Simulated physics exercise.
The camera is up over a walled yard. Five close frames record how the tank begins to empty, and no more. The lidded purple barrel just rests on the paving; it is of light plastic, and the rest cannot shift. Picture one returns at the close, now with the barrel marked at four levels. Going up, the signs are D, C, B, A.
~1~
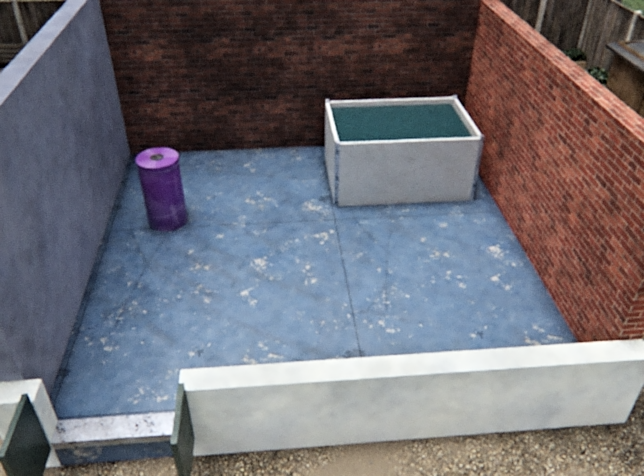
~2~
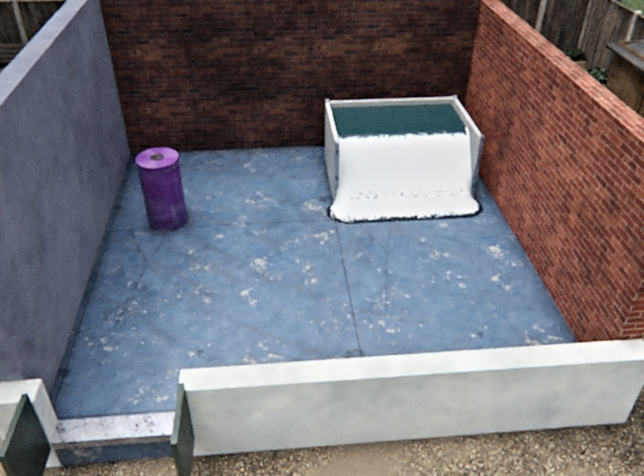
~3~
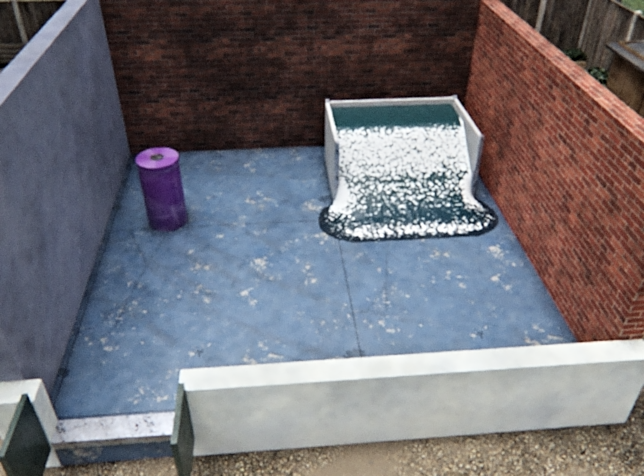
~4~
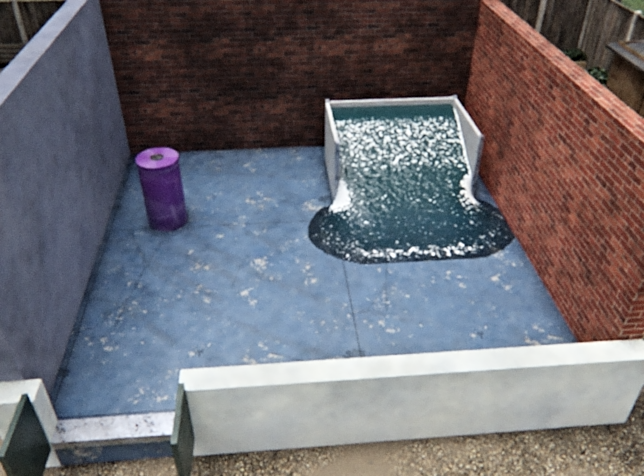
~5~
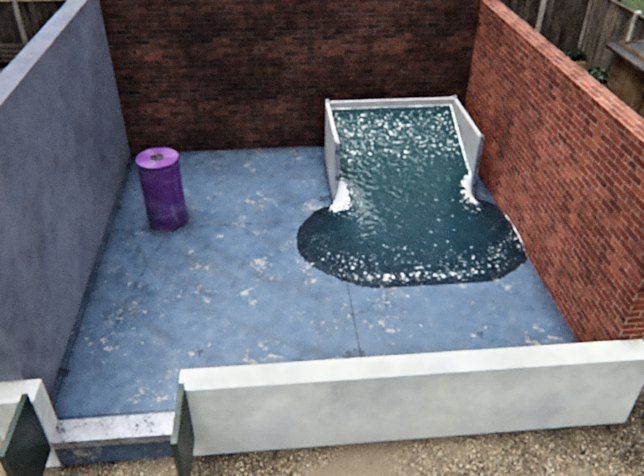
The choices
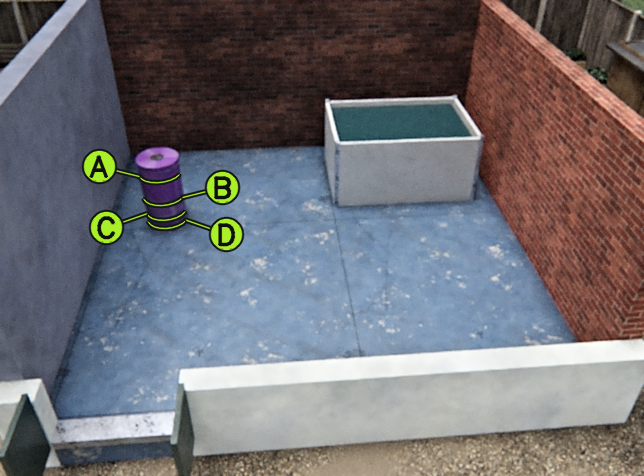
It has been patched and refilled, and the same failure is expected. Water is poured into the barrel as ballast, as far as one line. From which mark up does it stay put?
I would pick mark C.
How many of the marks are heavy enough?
Three.
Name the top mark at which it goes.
D.
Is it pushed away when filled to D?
Yes, that goes wrong.
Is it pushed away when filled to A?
No, not at all.
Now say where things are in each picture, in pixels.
In the first picture, lid of the purple barrel at (157, 157); tank full, its middle at (400, 124); open gate at (113, 378).
In the second picture, 4 % of the ground under water, its edge towards the barrel at (347, 216).
In the third picture, 7 % of the ground under water, its edge towards the barrel at (328, 218).
In the fourth picture, 12 % of the ground under water, its edge towards the barrel at (316, 233).
In the fifth picture, lid of the purple barrel at (157, 157); 17 % of the ground under water, its edge towards the barrel at (306, 237).
In lime, A at (157, 182); B at (161, 205); C at (164, 220); D at (165, 228); from the bottom up D, C, B, A.
With A, it does not move.
With B, it does not move.
With C, it does not move.
With D, it is pushed about twice its own width away.
